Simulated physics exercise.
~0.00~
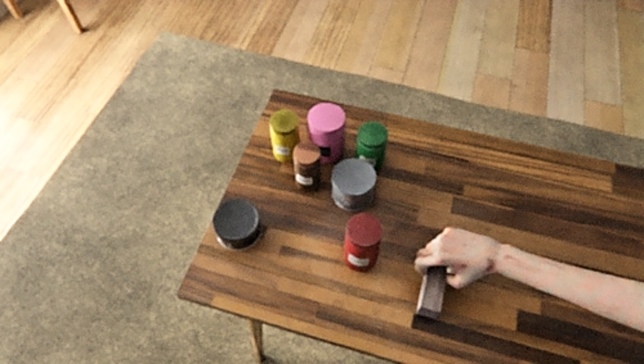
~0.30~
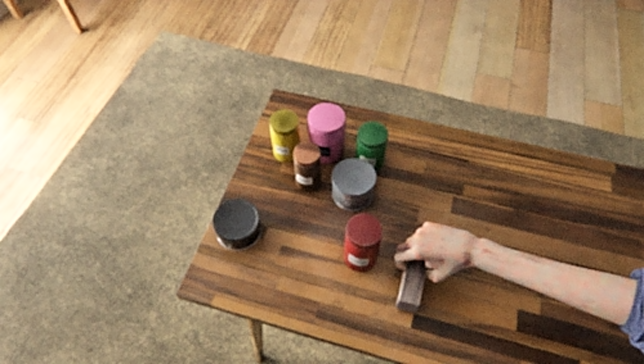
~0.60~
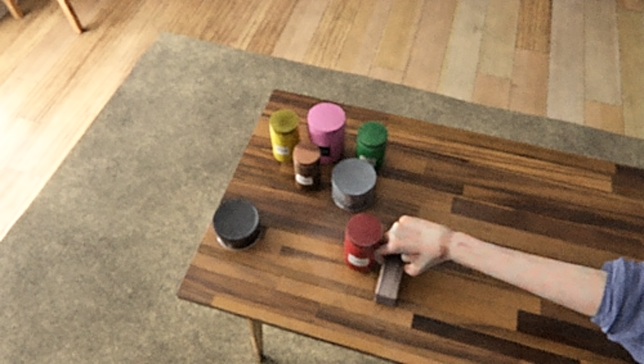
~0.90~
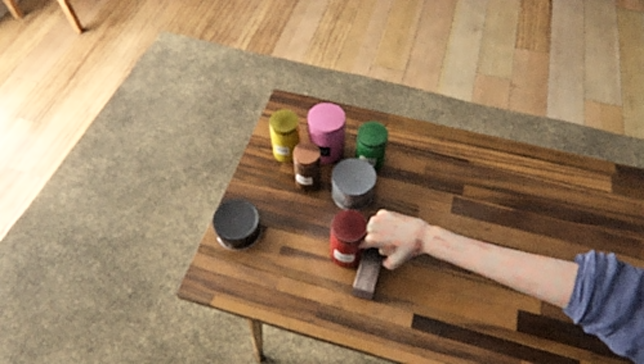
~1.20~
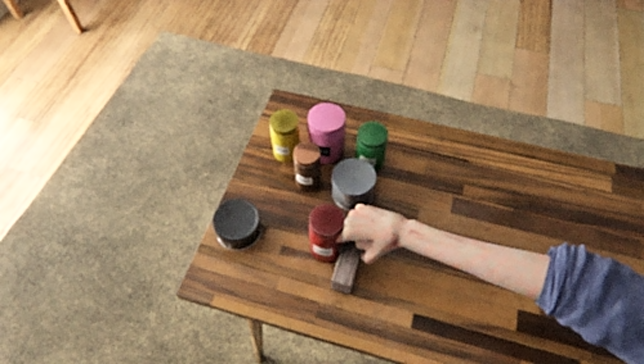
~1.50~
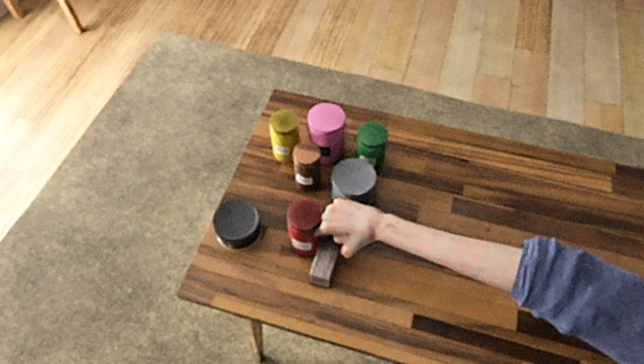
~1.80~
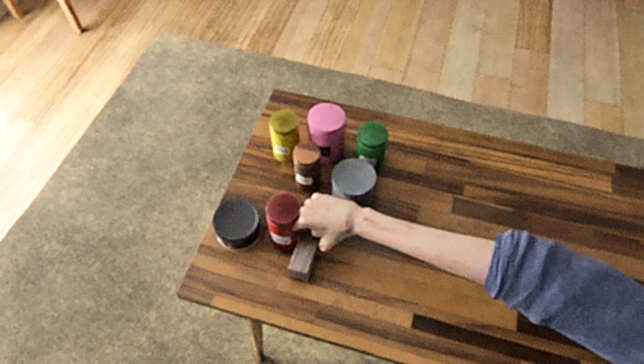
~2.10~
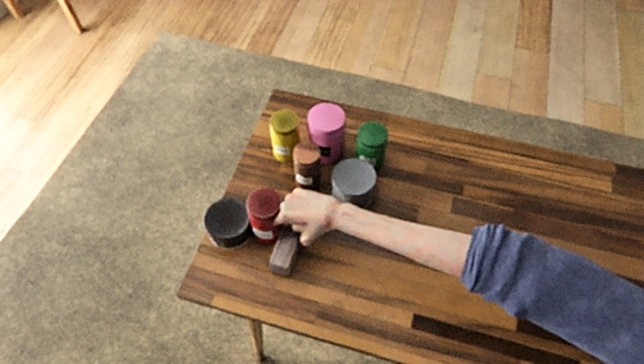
A hand holding a small wooden block slides it leftward across a striped wooden table, where seven closed jars and tubs stand. The block soon reaches the red jar and begins pushing it left, the jar staying upright as the blue-sleeved arm stretches farther over the table. They pass in front of the grey tub and the brown jar, which stay put, as do the yellow, pink and green jars behind. The red jar closes in on the black tub near the left edge, and the tub shifts slightly left. At the end, the red jar stands beside it, with the hand still on the block.
